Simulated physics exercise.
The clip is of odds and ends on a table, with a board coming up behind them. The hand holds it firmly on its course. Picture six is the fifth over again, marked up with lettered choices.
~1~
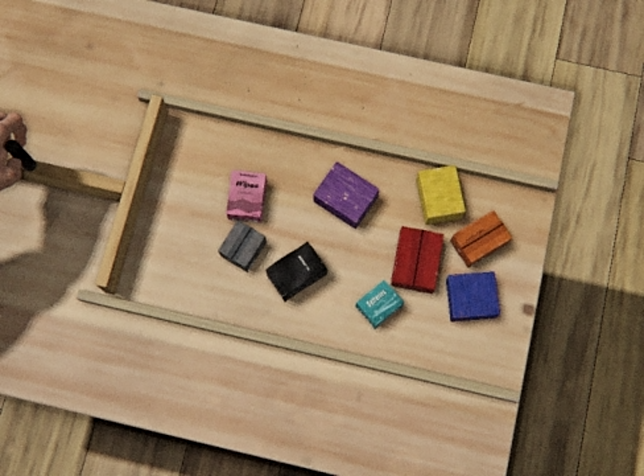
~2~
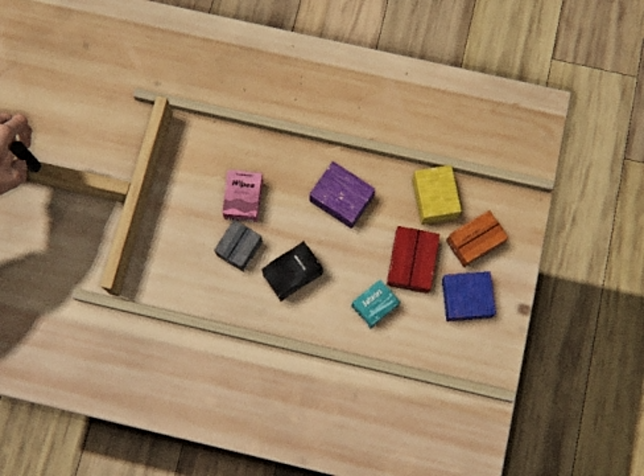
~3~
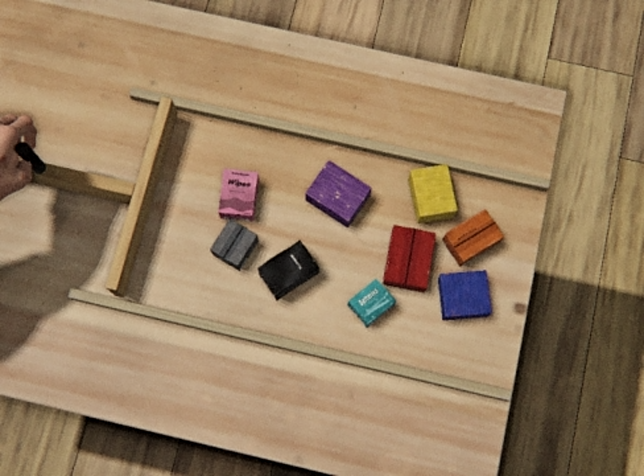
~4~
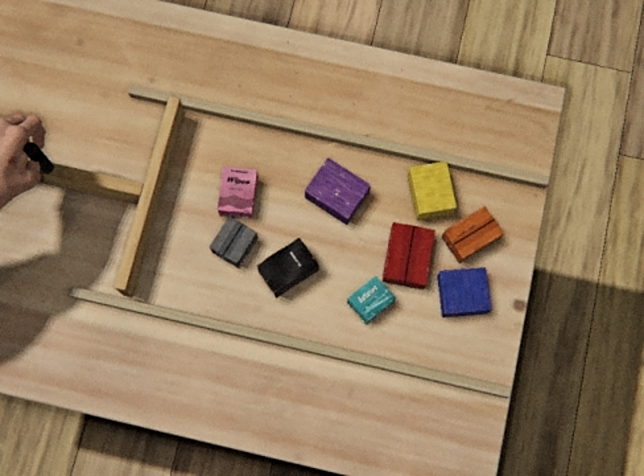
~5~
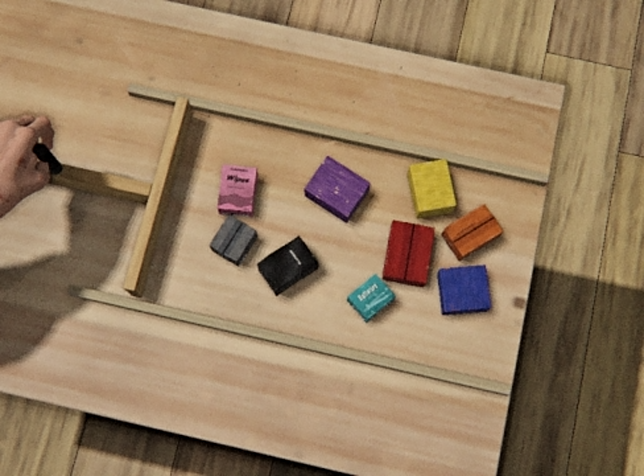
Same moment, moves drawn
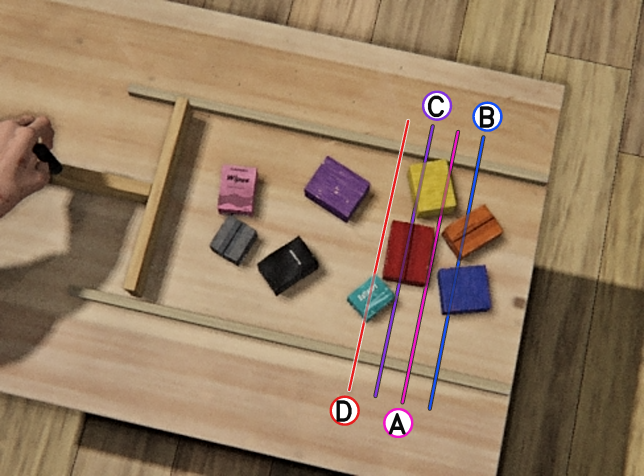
A hand on the left slowly pushed a wooden bar a short way to the right between two rails, toward nine small colorful boxes and blocks that stayed untouched on the board.
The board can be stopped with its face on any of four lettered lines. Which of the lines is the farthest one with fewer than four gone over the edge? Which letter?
Up to line B.
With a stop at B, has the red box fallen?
No.
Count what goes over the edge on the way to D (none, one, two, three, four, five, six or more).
The count is none.
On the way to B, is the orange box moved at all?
Yes.
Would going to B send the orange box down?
By then, yes.
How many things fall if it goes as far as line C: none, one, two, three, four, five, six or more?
The count is none.
On the copy, A at (431, 262); B at (457, 268); C at (405, 257); D at (380, 251).
On B. First, board (264, 215); purple block (346, 191); black packet (309, 279).
Then, board (373, 239); orange box (485, 241); blue block (474, 294).
Finally, board (458, 258); yellow block over the edge; orange box over the edge; three fallen.
By contrast, A is within the limit but short; C is within the limit but short; D is within the limit but short.
